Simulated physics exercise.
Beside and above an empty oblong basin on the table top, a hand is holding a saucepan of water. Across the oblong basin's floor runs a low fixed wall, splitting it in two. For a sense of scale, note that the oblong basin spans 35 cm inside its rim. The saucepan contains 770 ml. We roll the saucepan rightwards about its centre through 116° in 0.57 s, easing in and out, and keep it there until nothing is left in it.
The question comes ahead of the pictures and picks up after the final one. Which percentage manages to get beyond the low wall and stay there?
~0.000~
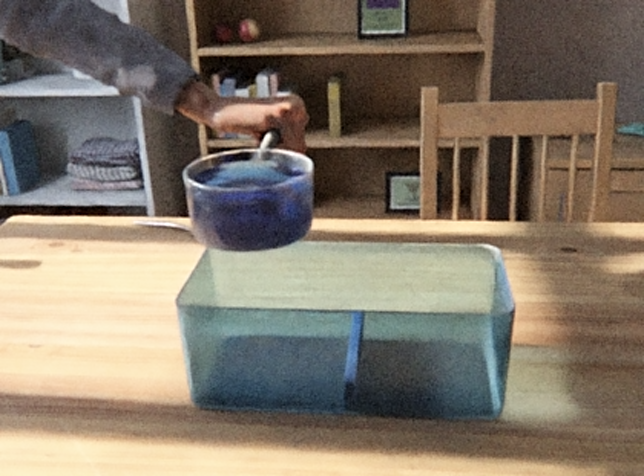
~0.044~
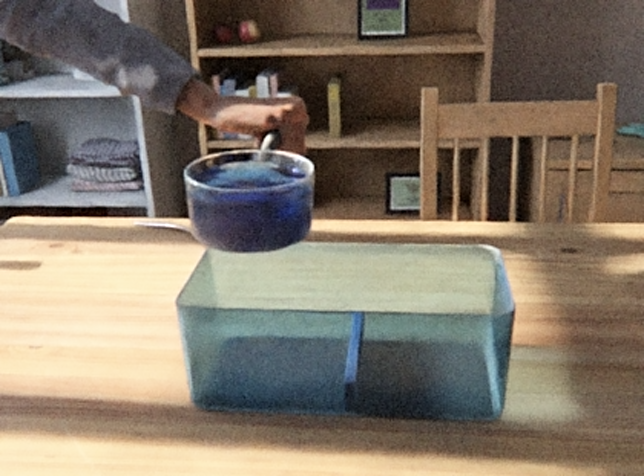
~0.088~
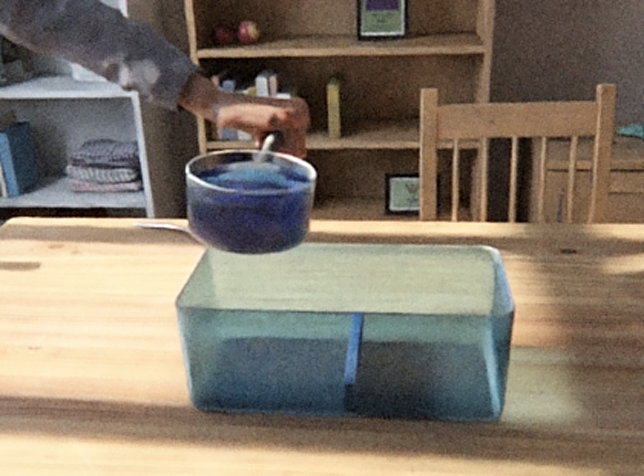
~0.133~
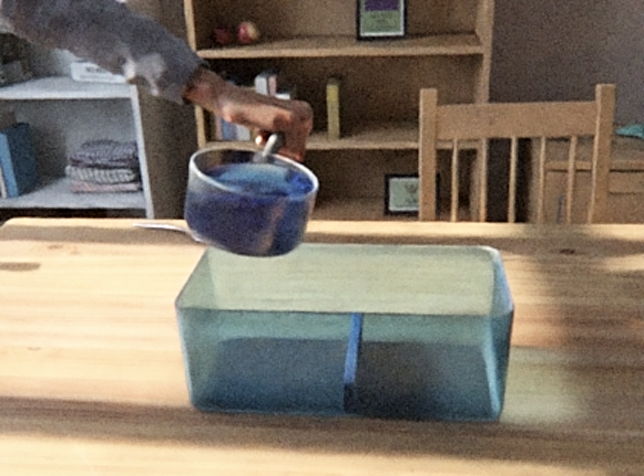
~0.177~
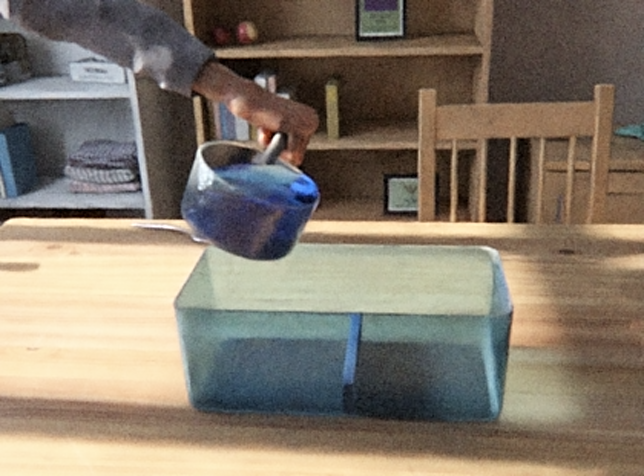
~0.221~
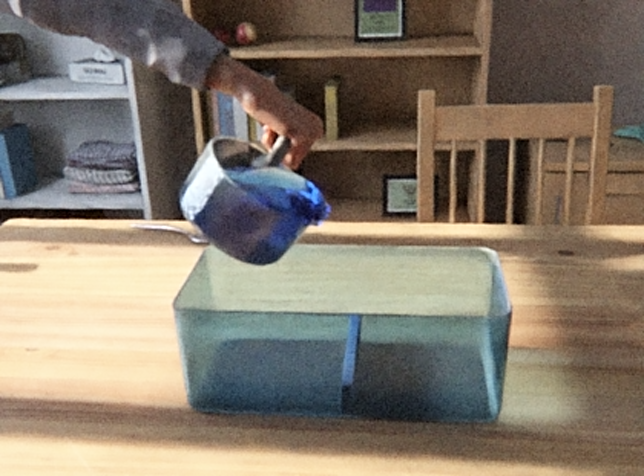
Beyond the low wall, roughly 47 per cent stays.
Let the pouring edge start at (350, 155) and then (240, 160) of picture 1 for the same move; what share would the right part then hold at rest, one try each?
First 80, then 20 per cent.
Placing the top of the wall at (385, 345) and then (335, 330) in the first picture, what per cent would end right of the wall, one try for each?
15 in a hundred, followed by 70 in a hundred.
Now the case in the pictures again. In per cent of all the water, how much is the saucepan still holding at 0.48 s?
Roughly 16 per cent.
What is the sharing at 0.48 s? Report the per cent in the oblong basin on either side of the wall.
Near 28 on the left, 38 on the right.
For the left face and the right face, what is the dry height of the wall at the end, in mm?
On the left it's about 24 mm; on the right, about 24 mm.
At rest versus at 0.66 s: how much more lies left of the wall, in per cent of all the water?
It comes to near 3 per cent.
After 0.48 s the tilt is 108° and 16 per cent is still to pour, 29 is left of the wall and 38 right of it.
After 0.66 s the tilt is 116° and 2 per cent is still to pour, 49 is left of the wall and 48 right of it.
After 0.86 s the tilt is 116° and 0 per cent is still to pour, 51 is left of the wall and 47 right of it.
After 1.07 s the tilt is 116° and 0 per cent is still to pour, 51 is left of the wall and 47 right of it.
In the end 51 per cent lies left of the wall, 47 right of it and 2 outside.
